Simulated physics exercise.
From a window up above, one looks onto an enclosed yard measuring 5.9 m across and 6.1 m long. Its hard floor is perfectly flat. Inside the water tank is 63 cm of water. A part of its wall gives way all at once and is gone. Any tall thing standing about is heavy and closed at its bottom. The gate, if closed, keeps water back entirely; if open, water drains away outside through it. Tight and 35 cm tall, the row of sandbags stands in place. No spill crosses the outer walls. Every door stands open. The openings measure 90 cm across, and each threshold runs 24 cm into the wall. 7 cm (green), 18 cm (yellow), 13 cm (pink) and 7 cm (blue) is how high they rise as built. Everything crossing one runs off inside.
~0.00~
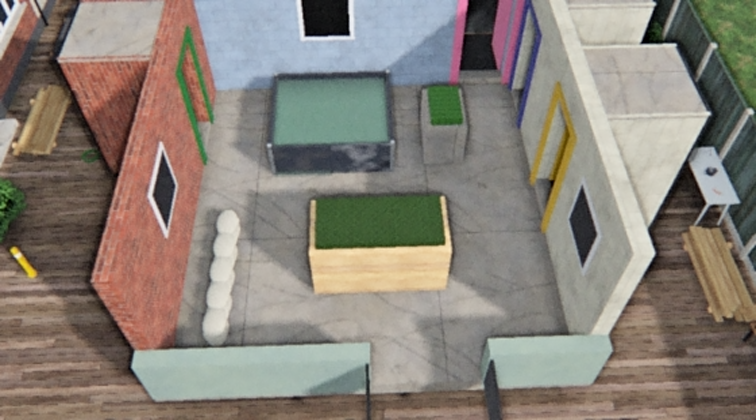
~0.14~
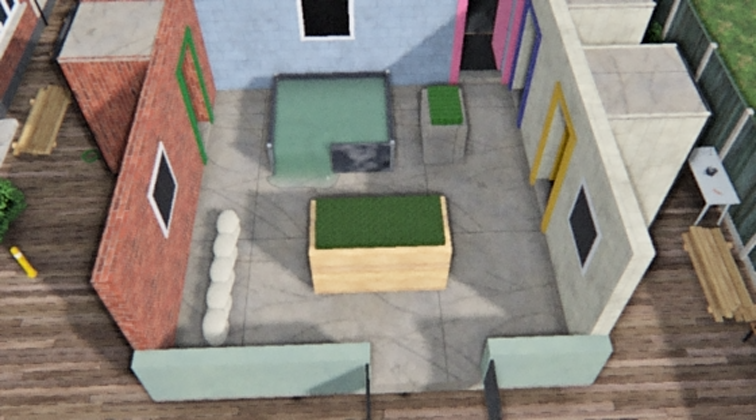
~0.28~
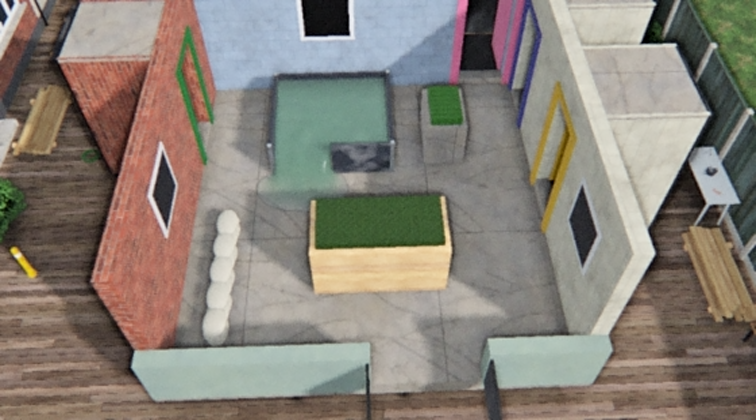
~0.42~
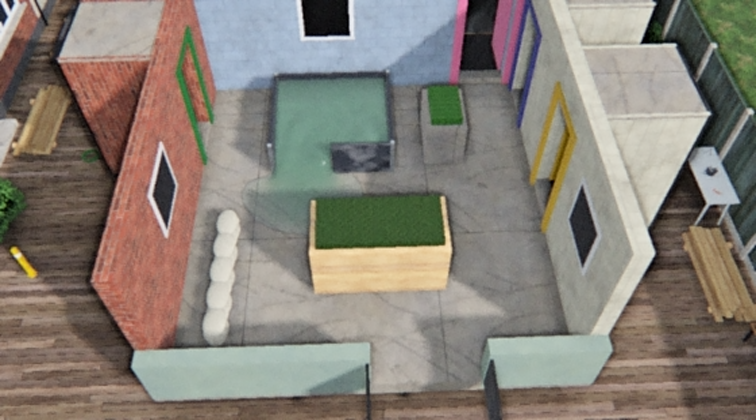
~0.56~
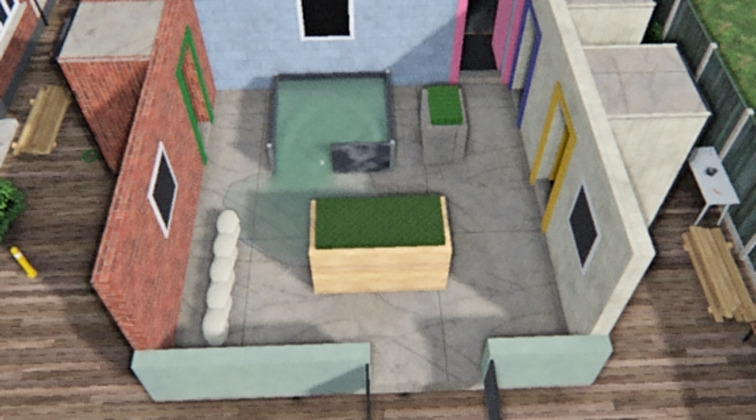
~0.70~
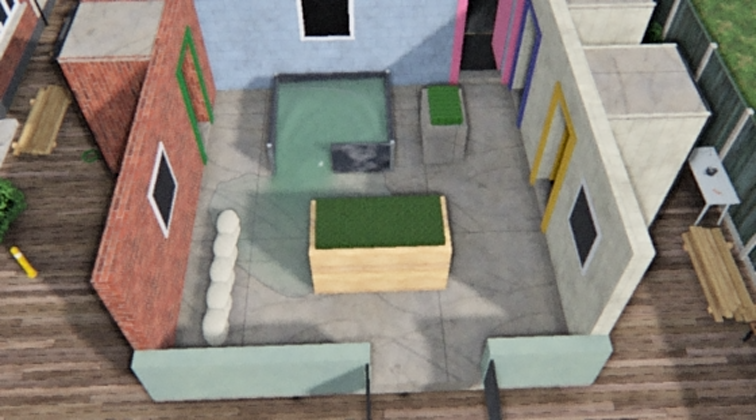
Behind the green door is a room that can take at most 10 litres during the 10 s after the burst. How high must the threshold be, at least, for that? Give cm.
About 6.5 cm.
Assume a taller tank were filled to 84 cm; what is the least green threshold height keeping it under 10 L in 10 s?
About 10.5 cm.
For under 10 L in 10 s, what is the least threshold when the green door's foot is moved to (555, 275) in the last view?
About 11.5 cm.
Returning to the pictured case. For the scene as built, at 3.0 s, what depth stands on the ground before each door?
Door by door in centimetres - green 2, yellow 12, pink 0, blue 0.
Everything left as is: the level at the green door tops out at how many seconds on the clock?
Approximately 9.5 s.
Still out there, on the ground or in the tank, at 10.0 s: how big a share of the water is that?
Around 94 per cent of the water.
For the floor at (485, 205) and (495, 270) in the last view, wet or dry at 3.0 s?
Note: Point one reached; point two not yet reached.
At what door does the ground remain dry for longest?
Pink, last of all.
After 1.4 s water covers 25 % of the floor, deepest (32 cm) near (293, 182); it has not reached the green door.
After 3.0 s water covers 60 % of the floor, deepest (40 cm) near (170, 376); 2 cm at the green door, 0 litres in over its 7 cm threshold.
After 10.0 s water covers 95 % of the floor, deepest (13 cm) near (507, 100); 9 cm at the green door, 9 litres in over its 7 cm threshold.
At the green door as built, the water arrived by 2.5 s and peaked near 10 cm at 9.6 s.
Run again over the same 10 s with other heights there, 15 litres in over 5.5 cm, 7 litres over 7.5 cm. The limit of 10 litres is kept from about 6.5 cm up.
